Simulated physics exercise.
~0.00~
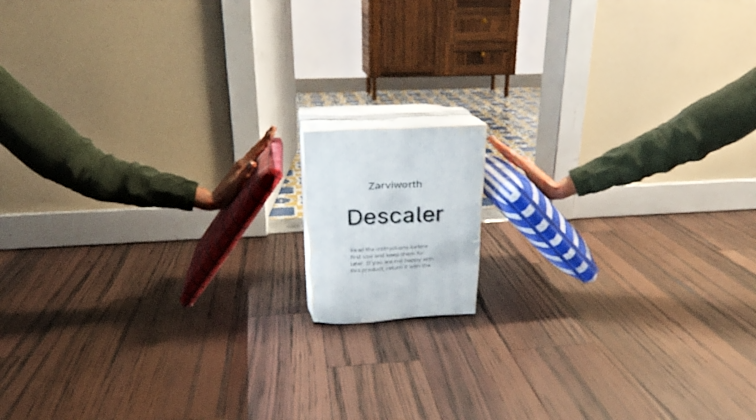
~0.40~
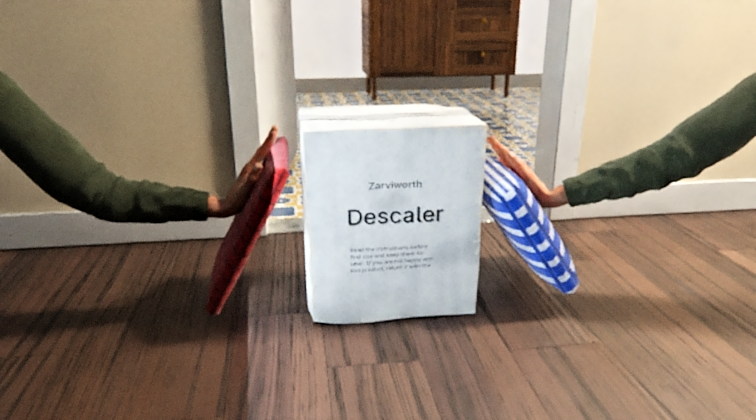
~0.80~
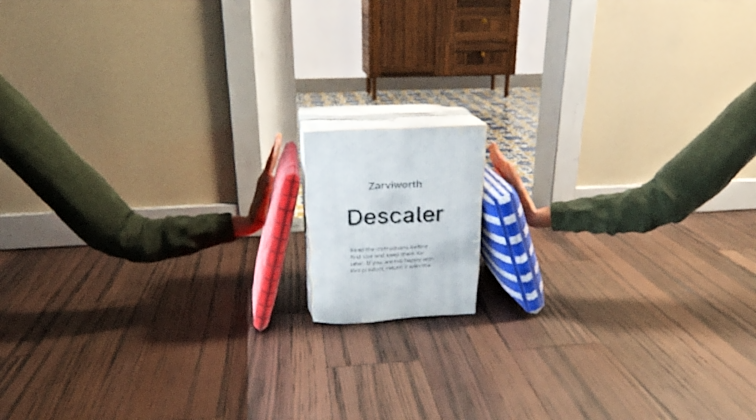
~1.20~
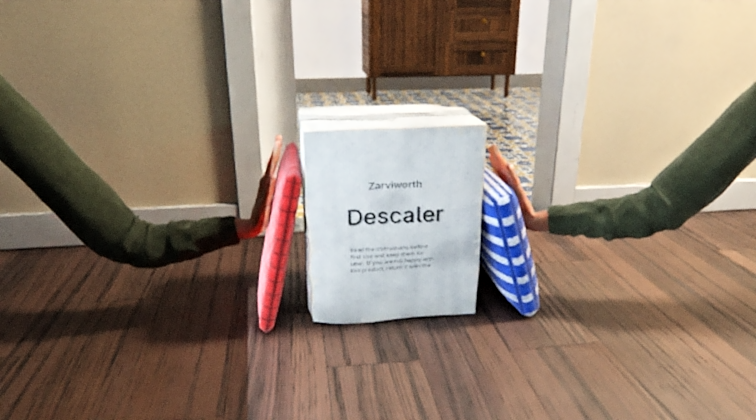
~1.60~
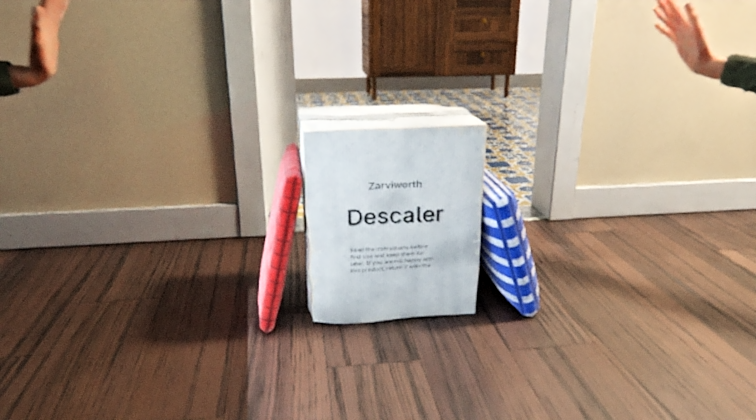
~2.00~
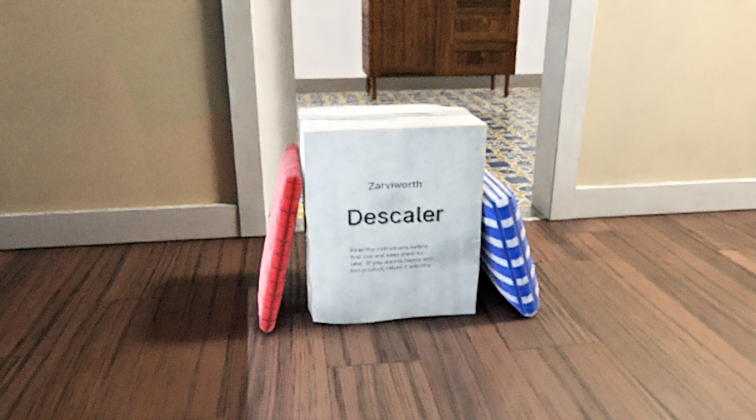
A red seat pad and a blue-and-white striped cushion are pressed by two green-sleeved arms toward the left and right sides of a white box labelled Descaler. The box stands on a dark wooden floor before a doorway, seen from a still, low, front-on view, with a wooden cabinet on patterned flooring beyond. The left hand guides the pad rightward while the right hand brings the cushion left and down, until both lean against the box. The hands then let go and withdraw out of view. The pad and cushion stay propped up, and the box has not moved.
